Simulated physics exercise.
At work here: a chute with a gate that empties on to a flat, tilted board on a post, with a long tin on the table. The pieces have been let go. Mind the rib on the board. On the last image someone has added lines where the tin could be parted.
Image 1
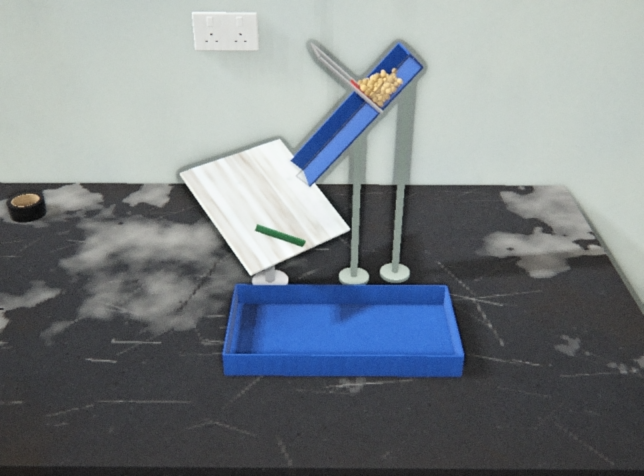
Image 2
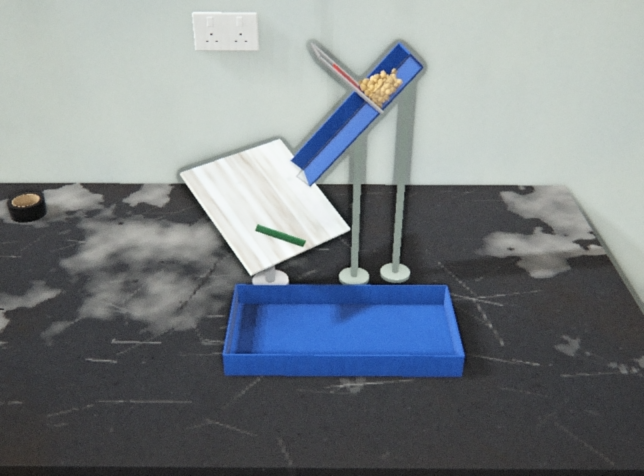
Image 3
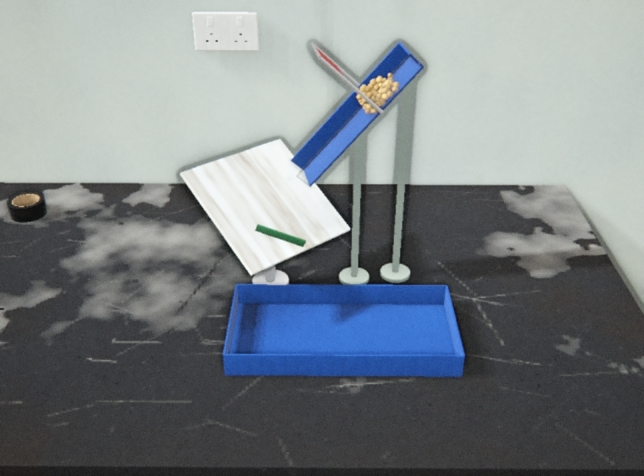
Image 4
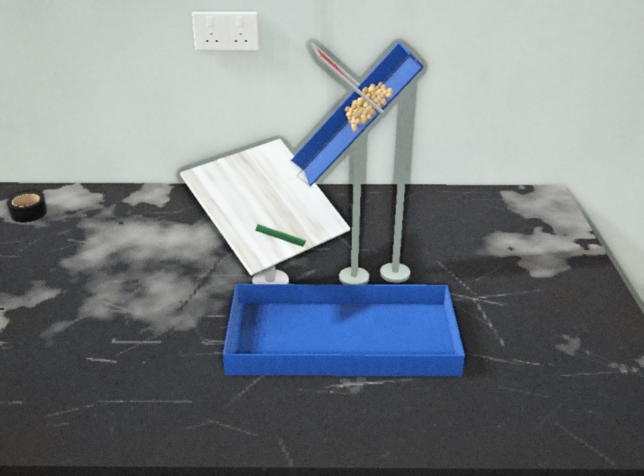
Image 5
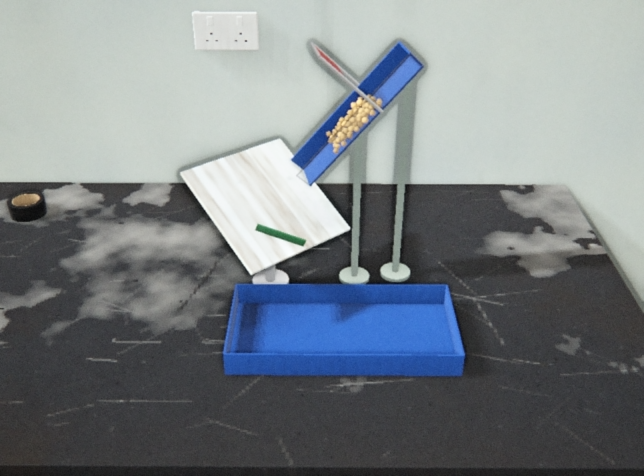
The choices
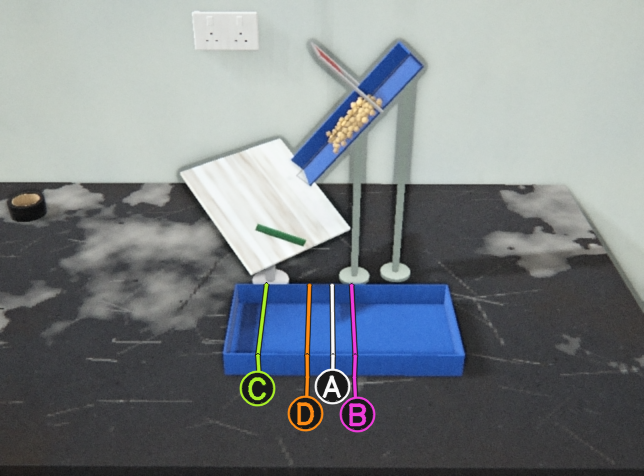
Dried chickpeas slide down and left along the blue chute after its gate opens.
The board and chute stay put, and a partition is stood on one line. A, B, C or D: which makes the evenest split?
Use line A.
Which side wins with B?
The left side.
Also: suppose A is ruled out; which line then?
That would be D.
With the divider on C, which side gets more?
More lands on the right.
On the marked copy, line A crosses the front rim at (332, 355); line B crosses the front rim at (355, 355); line C crosses the front rim at (258, 354); line D crosses the front rim at (307, 354).
Choosing A, of what is caught, about half on the left of the divider, about half on the right.
Choosing B, of what is caught, most on the left of the divider, a small part on the right.
Choosing C, of what is caught, a small part on the left of the divider, most on the right.
Choosing D, of what is caught, about a quarter on the left of the divider, most on the right.
